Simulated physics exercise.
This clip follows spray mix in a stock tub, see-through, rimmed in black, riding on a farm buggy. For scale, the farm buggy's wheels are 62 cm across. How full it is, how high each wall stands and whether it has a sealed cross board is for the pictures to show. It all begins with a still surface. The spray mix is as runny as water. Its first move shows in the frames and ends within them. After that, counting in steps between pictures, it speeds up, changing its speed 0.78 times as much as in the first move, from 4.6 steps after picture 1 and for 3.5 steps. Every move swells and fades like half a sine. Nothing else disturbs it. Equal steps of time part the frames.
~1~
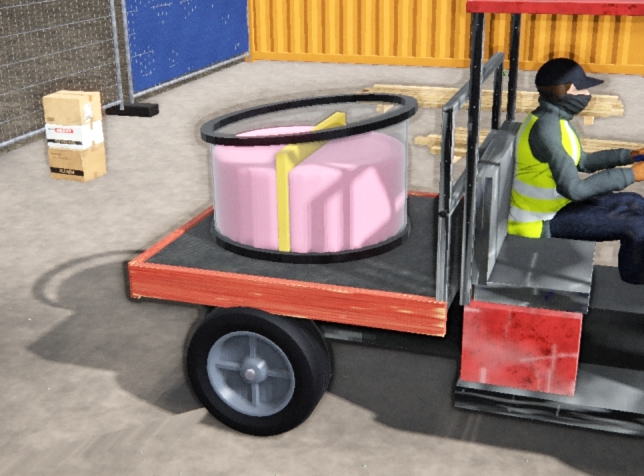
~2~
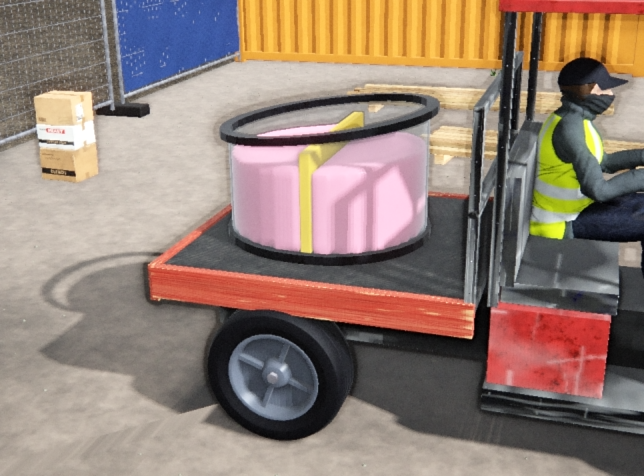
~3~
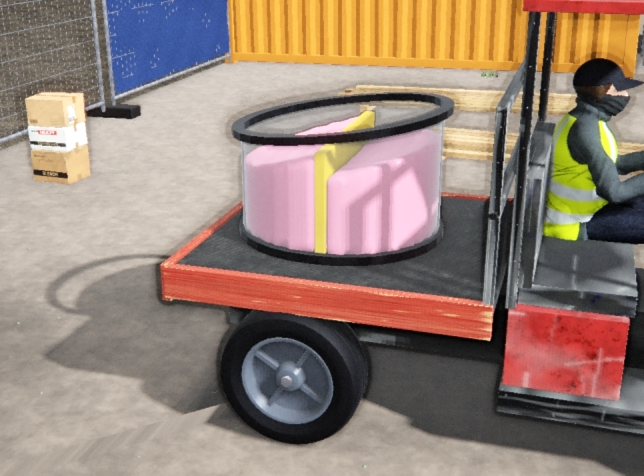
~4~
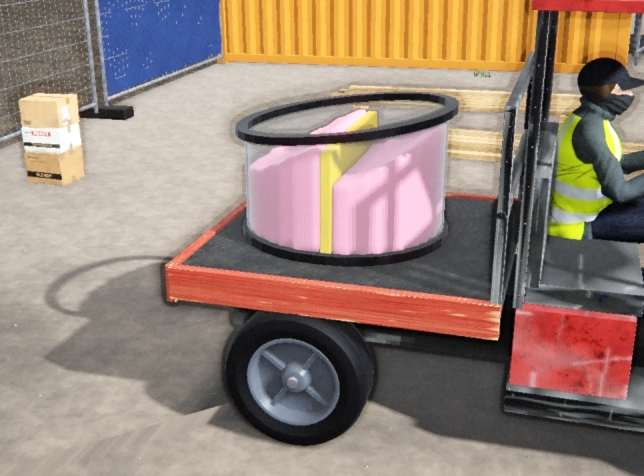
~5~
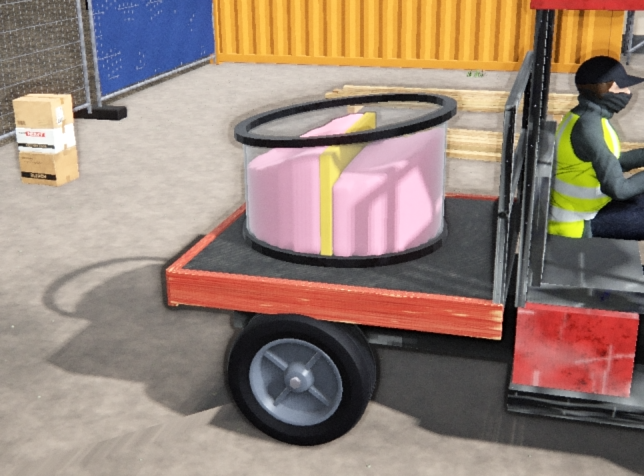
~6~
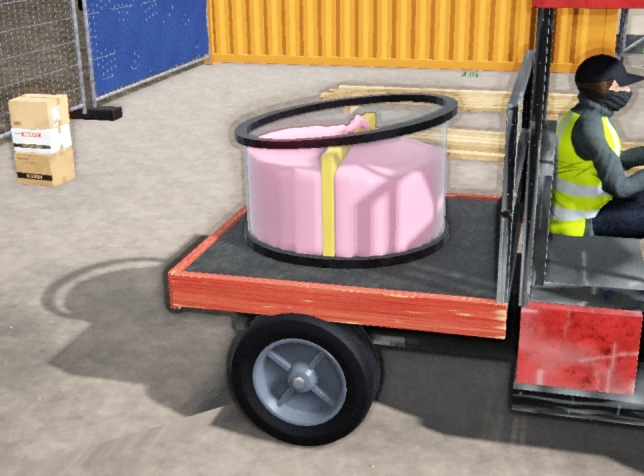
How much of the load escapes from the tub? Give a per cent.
It loses close to 1 per cent.
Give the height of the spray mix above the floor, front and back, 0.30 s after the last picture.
Front 36 cm, back 40 cm.
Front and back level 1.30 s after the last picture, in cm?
Front 36 cm, back 34 cm.
Then, 0.30 s after the last picture, the surface is 36 cm up at the front and 40 cm at the back; nothing has left.
Then, 0.80 s after the last picture, the surface is 35 cm up at the front and 35 cm at the back; 1 per cent is out, over the back.
Then, 1.30 s after the last picture, the surface is 36 cm up at the front and 35 cm at the back; 1 per cent is out, over the back.
Then, 3.38 s after the last picture, 1 per cent is out, over the back, 2 of 208 litres.
